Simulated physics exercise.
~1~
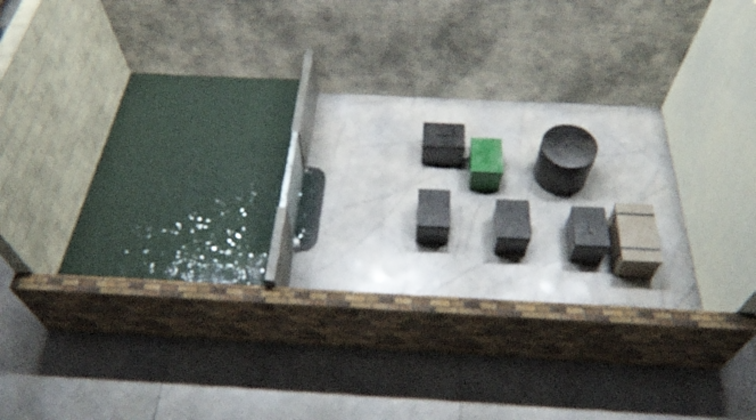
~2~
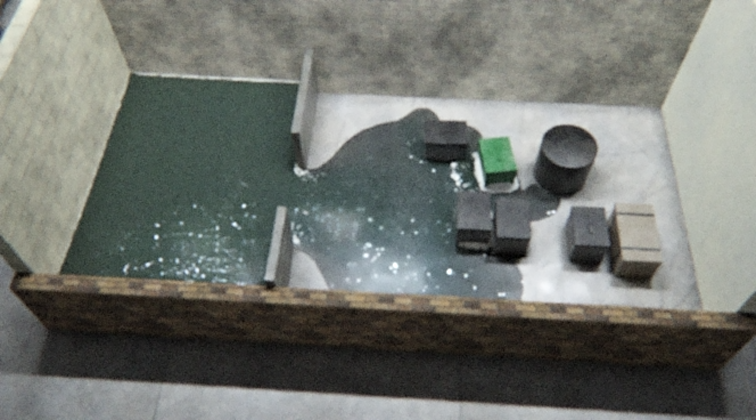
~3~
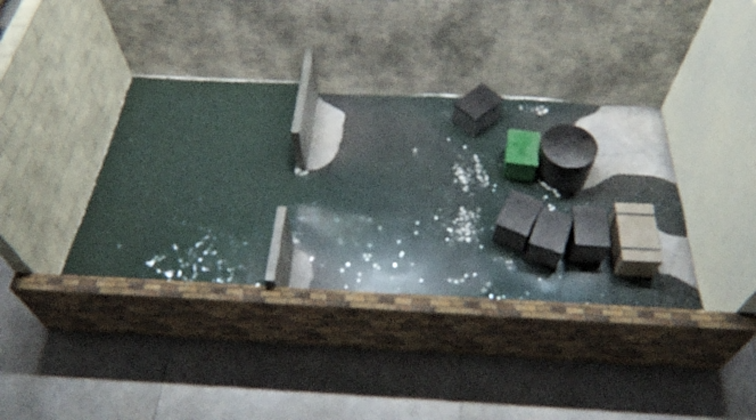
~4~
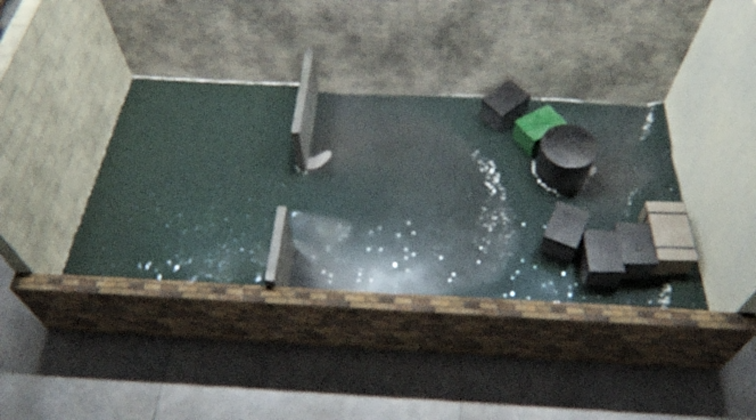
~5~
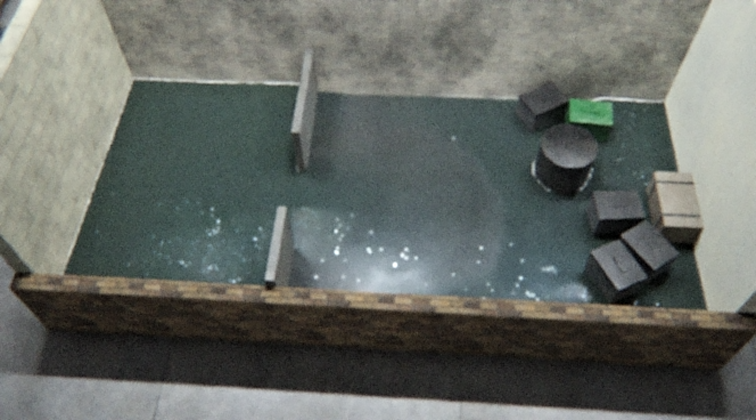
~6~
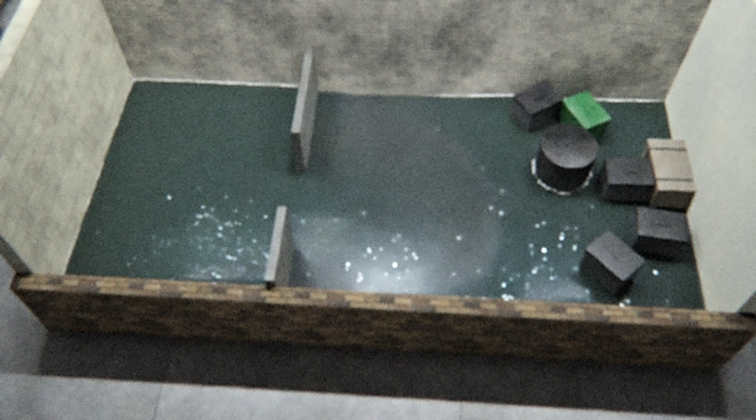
To begin with, dark green water fills the left side of a walled enclosure, while dark boxes, a green chest, a pale chest and a dark round block stand on the dry floor to the right. The middle of the dividing wall opens, and water spreads among the objects, shifting the green chest slightly right. As the flood covers more floor, several dark boxes slide right and turn. The pale chest then moves right too, while the round block stays put. Finally, water covers the floor, with the green chest carried near the back wall and the others scattered at right.
